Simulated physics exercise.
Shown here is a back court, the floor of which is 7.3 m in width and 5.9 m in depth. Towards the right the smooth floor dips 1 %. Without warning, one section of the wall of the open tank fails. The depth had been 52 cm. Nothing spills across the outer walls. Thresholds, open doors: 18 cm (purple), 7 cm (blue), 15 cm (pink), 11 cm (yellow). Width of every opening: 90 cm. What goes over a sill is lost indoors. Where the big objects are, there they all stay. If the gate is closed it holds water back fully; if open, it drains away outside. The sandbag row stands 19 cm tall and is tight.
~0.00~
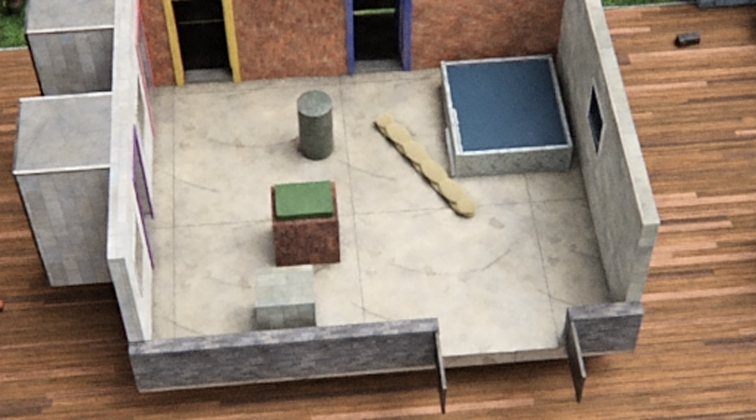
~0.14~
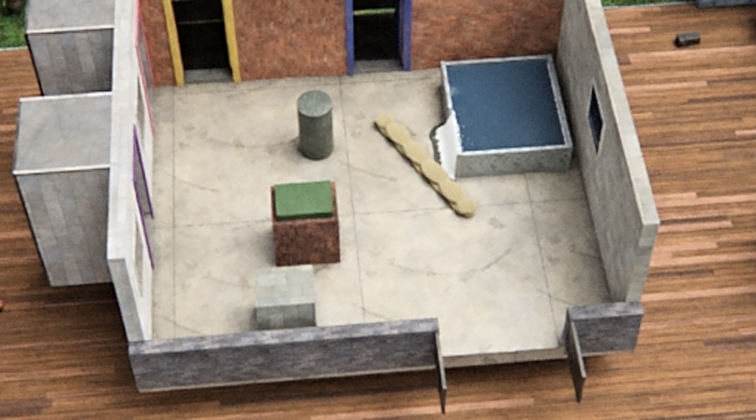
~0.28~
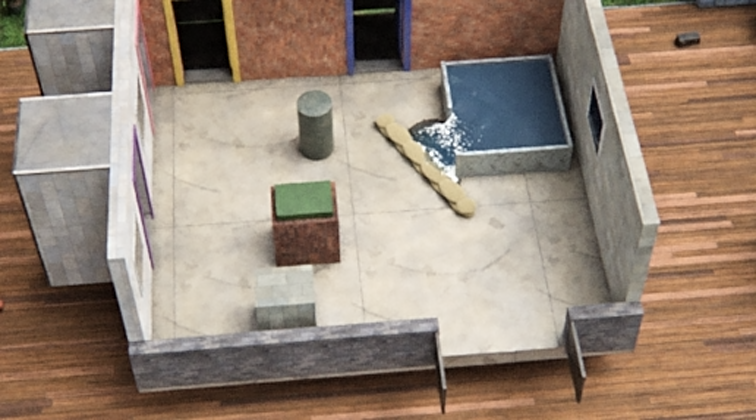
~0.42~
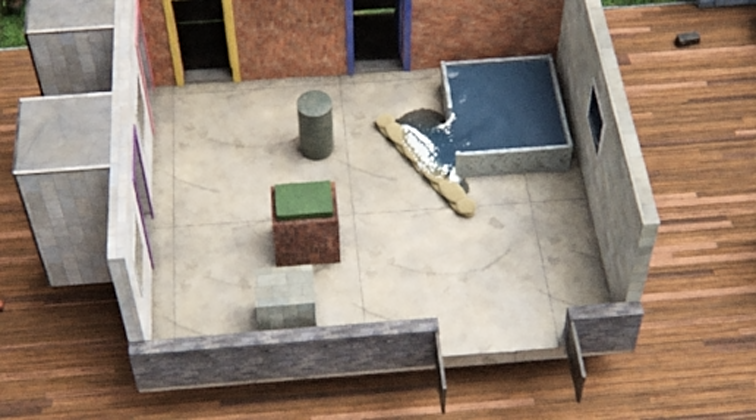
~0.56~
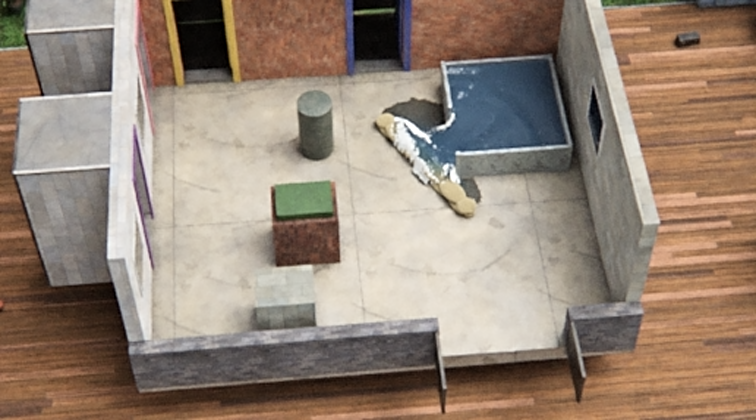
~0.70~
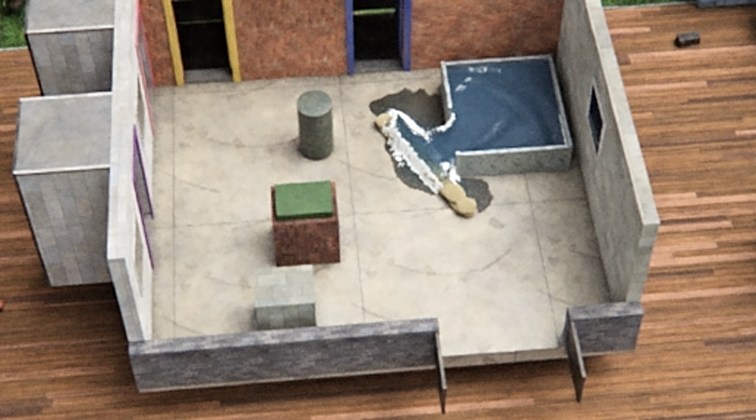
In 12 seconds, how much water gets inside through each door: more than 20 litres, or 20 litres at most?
At the purple door the limit will not be outstripped, at the blue door the limit will be outstripped, at the pink door the limit will not be outstripped, at the yellow door the limit will not be outstripped.
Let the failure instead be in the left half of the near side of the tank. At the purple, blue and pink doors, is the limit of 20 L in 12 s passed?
So purple ends up short of it, blue short of it, pink short of it.
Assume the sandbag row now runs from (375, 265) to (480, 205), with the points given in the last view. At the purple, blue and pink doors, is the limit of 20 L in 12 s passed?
Note - purple: Limit held; blue: Limit held; pink: Limit held.
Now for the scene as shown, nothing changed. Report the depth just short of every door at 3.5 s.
Readings (cm): Purple = 2; blue = 13; pink = 0; yellow = 4.
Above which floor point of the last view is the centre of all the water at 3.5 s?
Balance point at about (450, 139).
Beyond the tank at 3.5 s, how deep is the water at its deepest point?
About 25 cm.
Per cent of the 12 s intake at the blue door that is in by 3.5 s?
That works out near 55%.
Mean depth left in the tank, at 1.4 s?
Some 38 cm.
After 1.4 s water covers 20 % of the floor and is deepest (42 cm) near (437, 165); purple door not reached, blue door 3 cm at the sill, 4 L in, pink door not reached, yellow door not reached.
After 2.2 s water covers 35 % of the floor and is deepest (35 cm) near (437, 165); purple door not reached, blue door 5 cm at the sill, 60 L in, pink door not reached, yellow door not reached.
After 3.5 s water covers 45 % of the floor and is deepest (25 cm) near (437, 165); purple door 2 cm at the sill, 0 L in, blue door 13 cm at the sill, 154 L in, pink door not reached, yellow door 4 cm at the sill, 0 L in.
After 7.0 s water covers 65 % of the floor and is deepest (17 cm) near (448, 173); purple door 2 cm at the sill, 0 L in, blue door 12 cm at the sill, 254 L in, pink door 5 cm at the sill, 0 L in, yellow door 3 cm at the sill, 0 L in.
After 12.0 s water covers 85 % of the floor and is deepest (12 cm) near (437, 165); purple door 1 cm at the sill, 0 L in, blue door 7 cm at the sill, 288 L in, pink door 3 cm at the sill, 0 L in, yellow door 4 cm at the sill, 0 L in.
